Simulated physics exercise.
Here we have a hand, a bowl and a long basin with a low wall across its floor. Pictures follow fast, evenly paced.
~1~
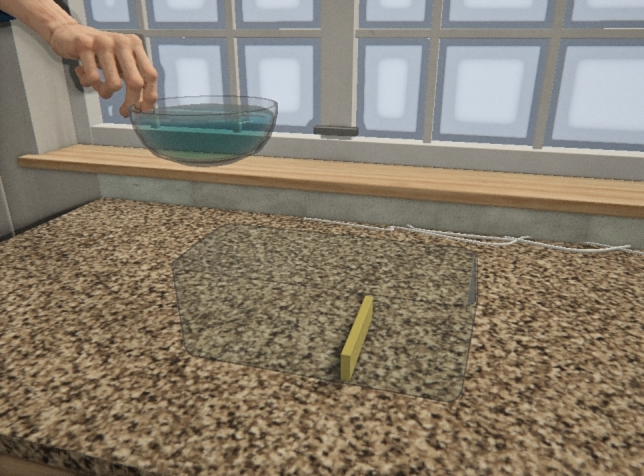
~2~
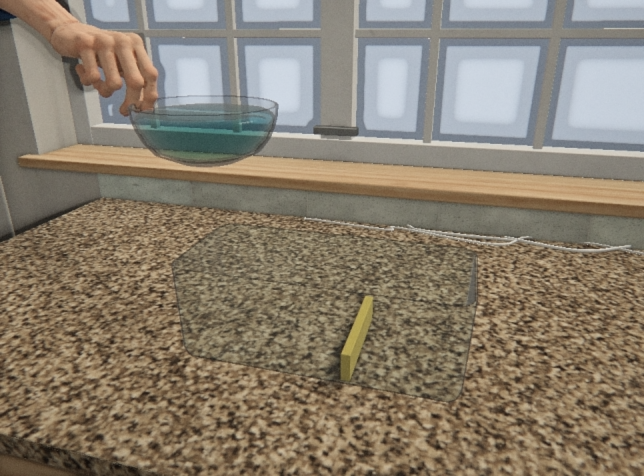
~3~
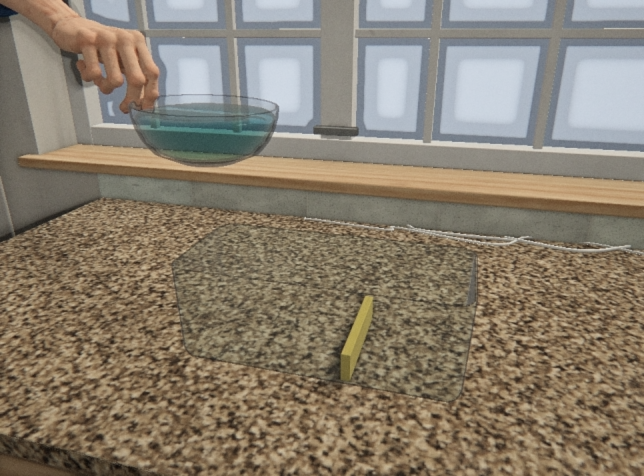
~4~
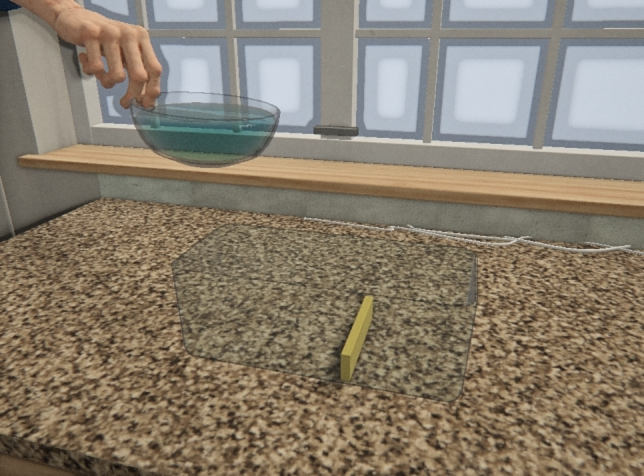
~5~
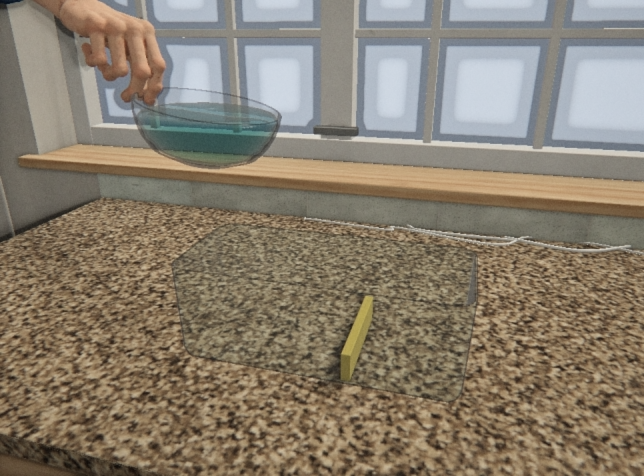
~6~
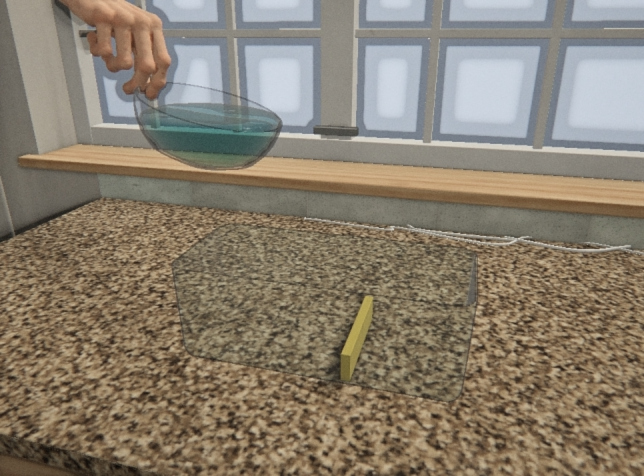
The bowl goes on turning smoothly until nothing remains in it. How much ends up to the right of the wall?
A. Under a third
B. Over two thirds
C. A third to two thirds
A, under a third.
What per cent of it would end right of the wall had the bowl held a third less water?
It should come out close to 5 per cent.
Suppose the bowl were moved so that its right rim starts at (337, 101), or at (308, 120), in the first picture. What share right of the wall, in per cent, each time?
Near 65 % and 50 %.
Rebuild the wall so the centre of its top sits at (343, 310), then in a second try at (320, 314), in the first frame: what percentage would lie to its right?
My guess is some 25 percent the first time and some 60 percent the second.
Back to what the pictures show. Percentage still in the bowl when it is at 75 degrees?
I'd put it near 25 %.
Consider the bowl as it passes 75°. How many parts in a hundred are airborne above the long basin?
That comes to near 45 percent.
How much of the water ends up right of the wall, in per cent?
Roughly 15 percent of it.
A moment on, the bowl is tipped on its side and 23 per cent is still to pour, 31 is left of the wall and 2 right of it.
Next, the bowl is tipped right over and 0 per cent is still to pour, 86 is left of the wall and 9 right of it.
Then the bowl is tipped right over and 0 per cent is still to pour, 84 is left of the wall and 14 right of it.
Later the bowl is tipped right over and 0 per cent is still to pour, 83 is left of the wall and 15 right of it.
At rest 83 per cent lies left of the wall, 15 right of it and 2 outside.
